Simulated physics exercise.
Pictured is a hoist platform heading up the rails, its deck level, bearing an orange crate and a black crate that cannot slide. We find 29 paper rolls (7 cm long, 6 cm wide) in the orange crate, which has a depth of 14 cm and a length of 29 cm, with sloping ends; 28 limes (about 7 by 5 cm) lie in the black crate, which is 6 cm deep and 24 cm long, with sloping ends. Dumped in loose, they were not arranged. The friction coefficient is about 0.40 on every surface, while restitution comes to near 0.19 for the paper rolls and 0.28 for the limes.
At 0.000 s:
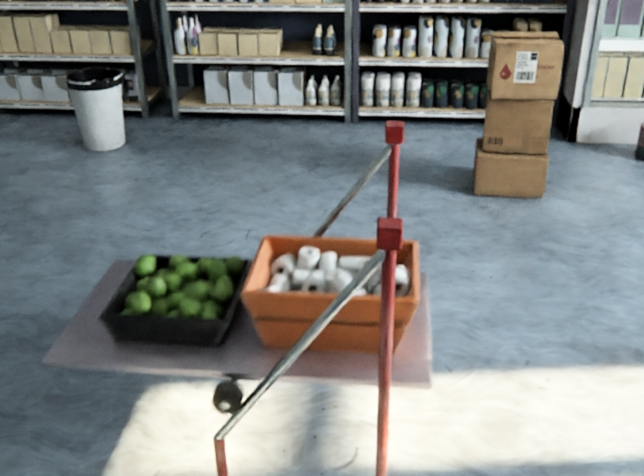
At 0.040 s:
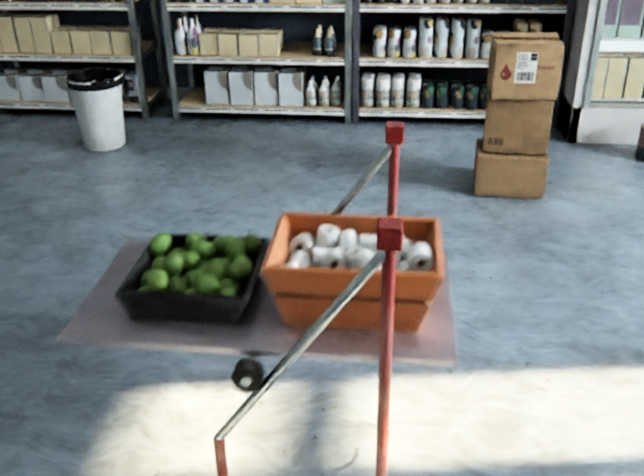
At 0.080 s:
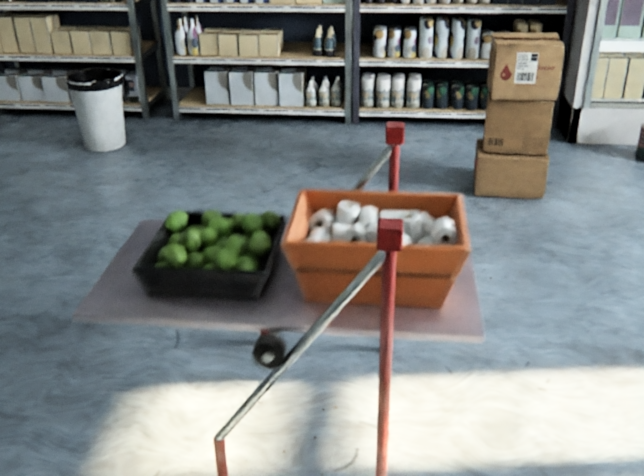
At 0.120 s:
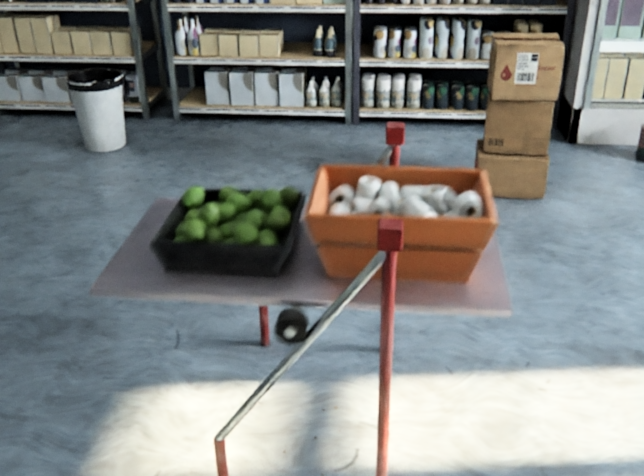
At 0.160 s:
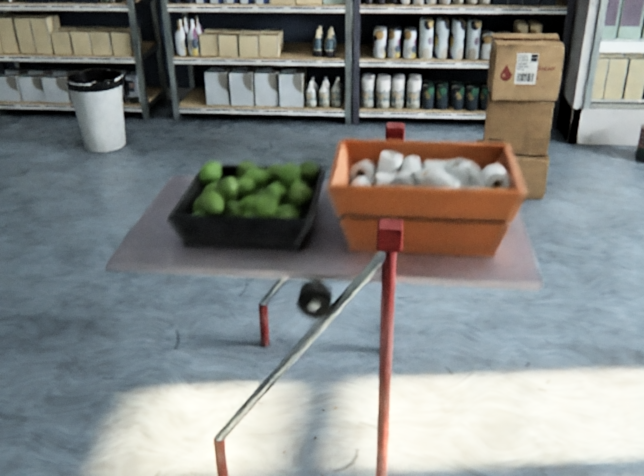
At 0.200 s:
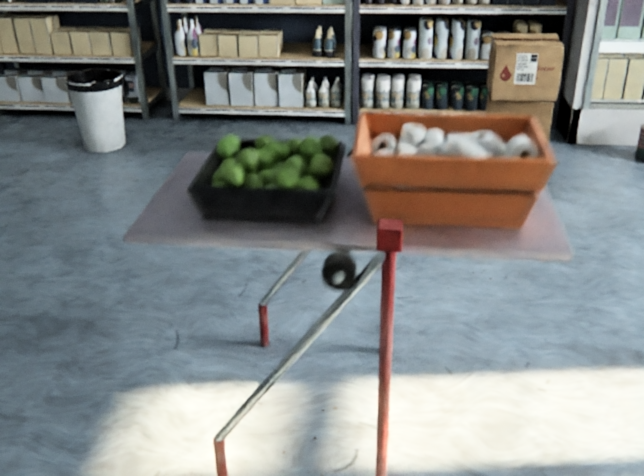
A flat hoist platform climbs sloping rails in a storeroom with stocked shelves, seen from slightly above by a still camera. On it, a black crate of green, rounded items sits left of an orange crate of white paper rolls, with a white bin and cardboard boxes behind. The level platform rises steadily and drifts right, carrying both crates, uncovering a rail beneath and gradually hiding the lower boxes.
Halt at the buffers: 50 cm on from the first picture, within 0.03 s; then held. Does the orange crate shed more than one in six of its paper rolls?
The count thrown out is higher than a sixth.
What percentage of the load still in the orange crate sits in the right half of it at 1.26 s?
Share in that half: Roughly 80 percent.
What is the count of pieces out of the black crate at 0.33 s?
Black crate: About 5.
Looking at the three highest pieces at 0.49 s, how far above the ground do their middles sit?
About 102 cm up, on average.
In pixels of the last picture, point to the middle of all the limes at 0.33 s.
At about (330, 107) in pixels.
After 0.21 s, it meets the buffers.
After 0.33 s, the orange crate is down by 1 of 29 and the black crate is down by 5 of 28.
After 0.49 s, the orange crate is down by 6 of 29 and the black crate is down by 20 of 28.
After 0.71 s, the orange crate is down by 9 of 29 and the black crate is down by 19 of 28.
When it is over (at 1.26 s), the orange crate is down by 9 of 29 and the black crate is down by 18 of 28. Asked share, 9 of 29, 31 per cent.
